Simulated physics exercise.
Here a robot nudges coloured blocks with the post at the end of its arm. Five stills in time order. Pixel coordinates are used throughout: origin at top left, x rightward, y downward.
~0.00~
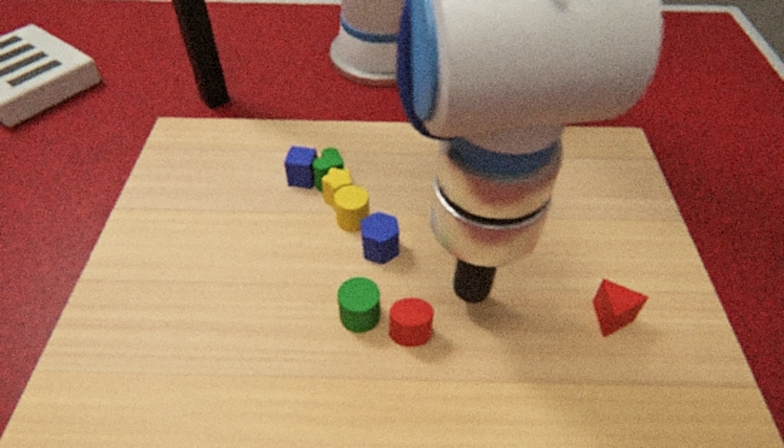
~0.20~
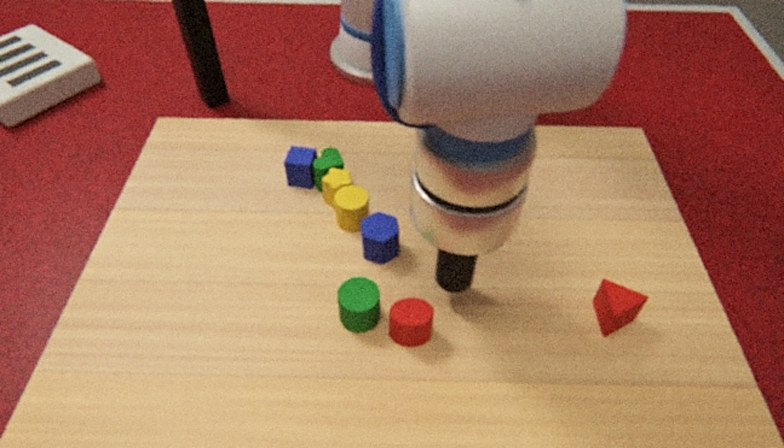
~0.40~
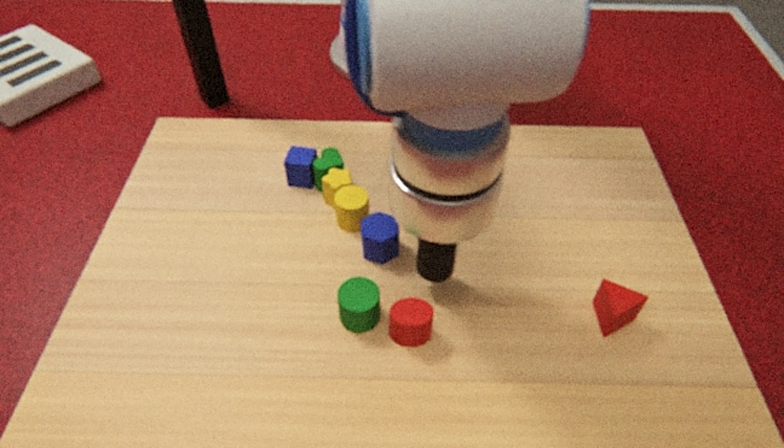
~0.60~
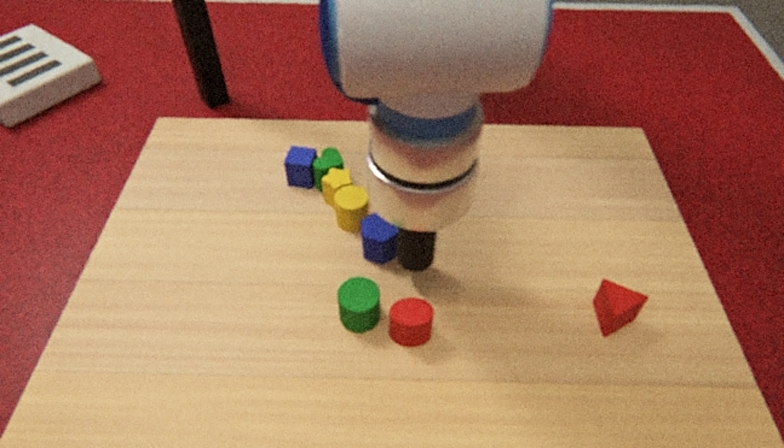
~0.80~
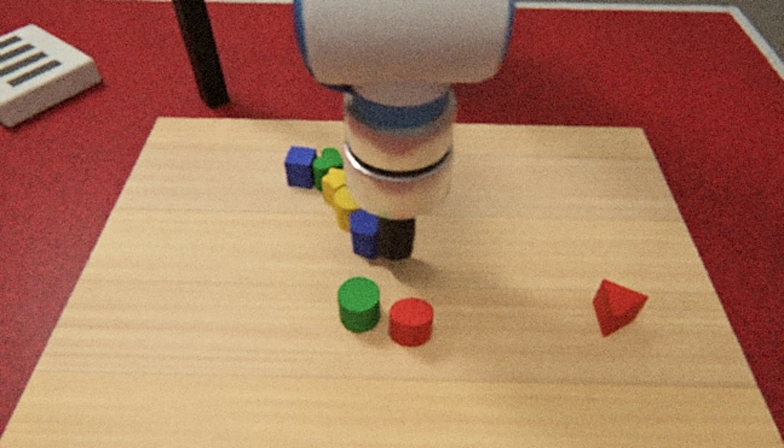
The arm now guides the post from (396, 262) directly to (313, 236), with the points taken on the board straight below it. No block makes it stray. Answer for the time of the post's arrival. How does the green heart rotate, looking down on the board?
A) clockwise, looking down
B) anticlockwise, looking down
B - anticlockwise, looking down.
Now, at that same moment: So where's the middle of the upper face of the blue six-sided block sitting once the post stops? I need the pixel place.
I expect it at (284, 197).
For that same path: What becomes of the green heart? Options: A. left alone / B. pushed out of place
My pick is B.
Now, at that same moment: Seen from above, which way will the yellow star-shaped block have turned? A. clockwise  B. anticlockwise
Option A.
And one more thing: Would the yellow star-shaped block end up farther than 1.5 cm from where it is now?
In short: Yes.
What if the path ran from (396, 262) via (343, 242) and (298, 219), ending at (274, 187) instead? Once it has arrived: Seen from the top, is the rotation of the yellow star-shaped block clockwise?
Yes
What follows on the original path. Halfway along, post (352, 234); green heart (327, 145), turned 20° anticlockwise; yellow star-shaped block (333, 162), turned 40° clockwise; yellow circular block (324, 181); blue six-sided block (326, 207).
At the end, post (311, 222); green heart (327, 144), turned 20° anticlockwise; yellow star-shaped block (334, 161), turned 40° clockwise; yellow circular block (311, 177); blue six-sided block (284, 197).
